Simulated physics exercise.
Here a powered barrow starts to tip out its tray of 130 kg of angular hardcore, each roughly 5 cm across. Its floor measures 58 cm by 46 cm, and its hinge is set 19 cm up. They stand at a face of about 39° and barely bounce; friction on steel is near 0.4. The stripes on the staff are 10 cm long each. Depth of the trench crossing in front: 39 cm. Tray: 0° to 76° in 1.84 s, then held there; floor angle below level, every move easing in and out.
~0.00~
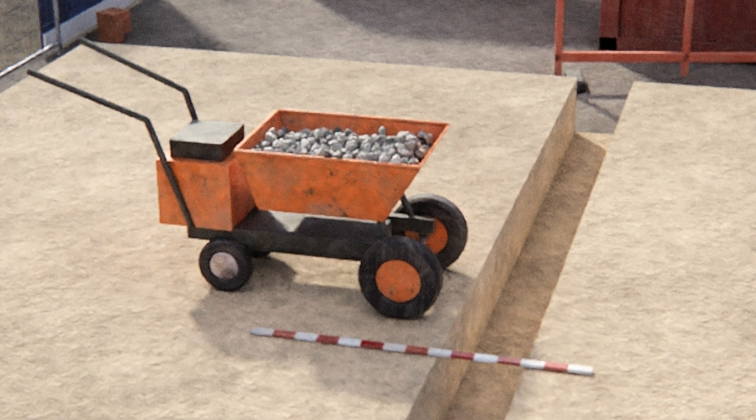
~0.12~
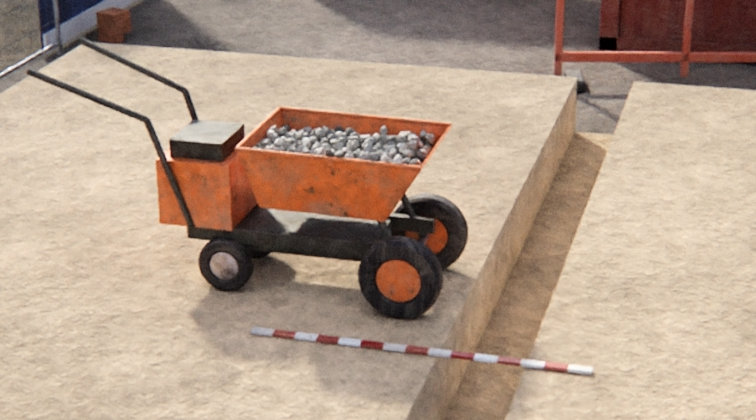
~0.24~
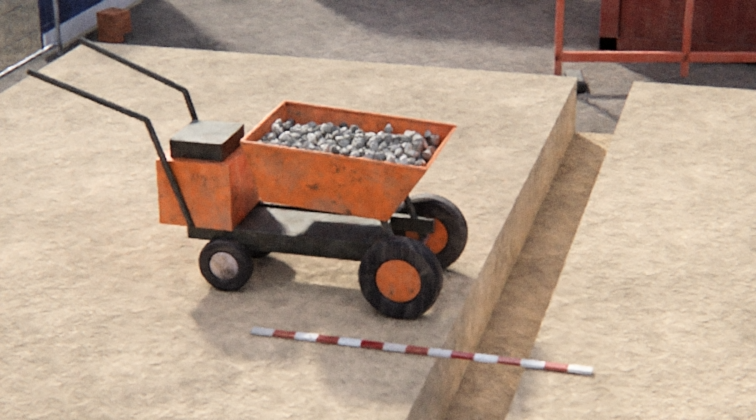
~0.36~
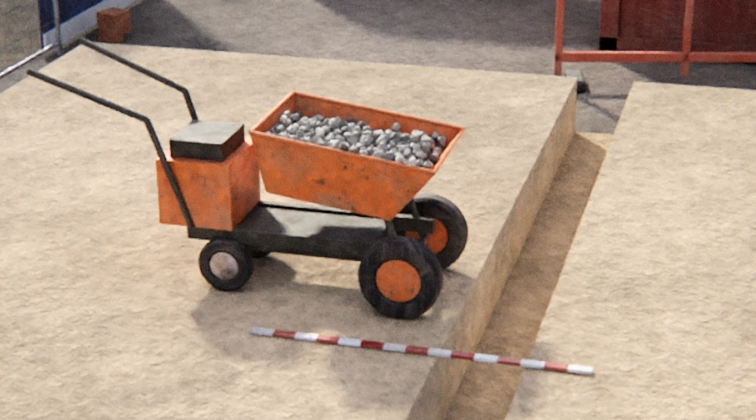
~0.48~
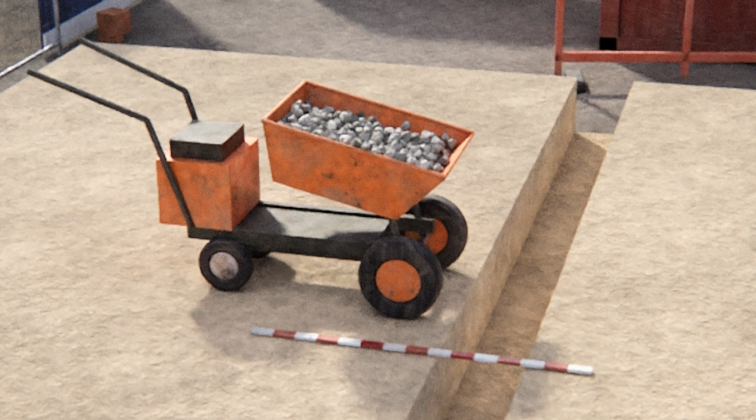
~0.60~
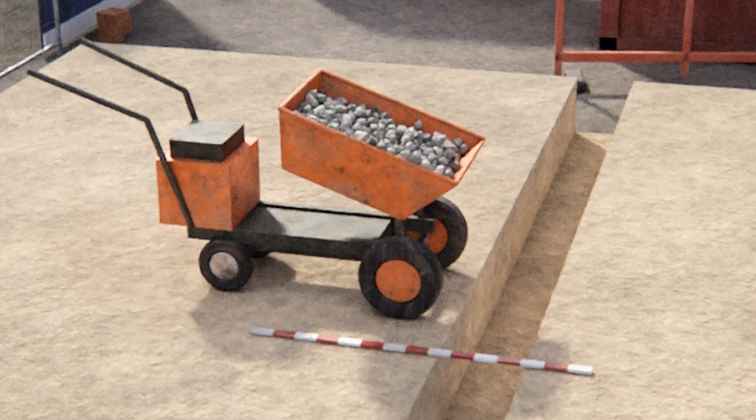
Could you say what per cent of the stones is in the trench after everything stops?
I would put it at 43 per cent.
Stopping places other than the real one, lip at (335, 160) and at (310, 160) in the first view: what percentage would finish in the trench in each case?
First place: Near 85%; second place: Near 65%.
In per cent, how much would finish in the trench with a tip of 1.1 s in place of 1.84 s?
That works out at about 35 in a hundred.
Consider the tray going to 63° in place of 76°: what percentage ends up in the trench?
About 15%.
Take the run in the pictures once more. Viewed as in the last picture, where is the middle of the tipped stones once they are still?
Their middle ends up near (556, 304).
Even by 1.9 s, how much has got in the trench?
Some 5 per cent of the load by that point.
After 1.4 s the floor is at 64°; 100 % in the tray; the foremost stones are at (536, 258).
After 1.9 s the floor is at 76°; 68 % in the tray, 3 % in the trench, 29 % past the trench; the foremost stones are at (644, 320).
After 2.3 s the floor is at 76°; 43 % in the tray, 11 % in the trench, 47 % past the trench; the foremost stones are at (706, 326).
After 4.2 s the floor is at 76°; 12 % in the tray, 43 % in the trench, 45 % past the trench; the foremost stones are at (716, 332).
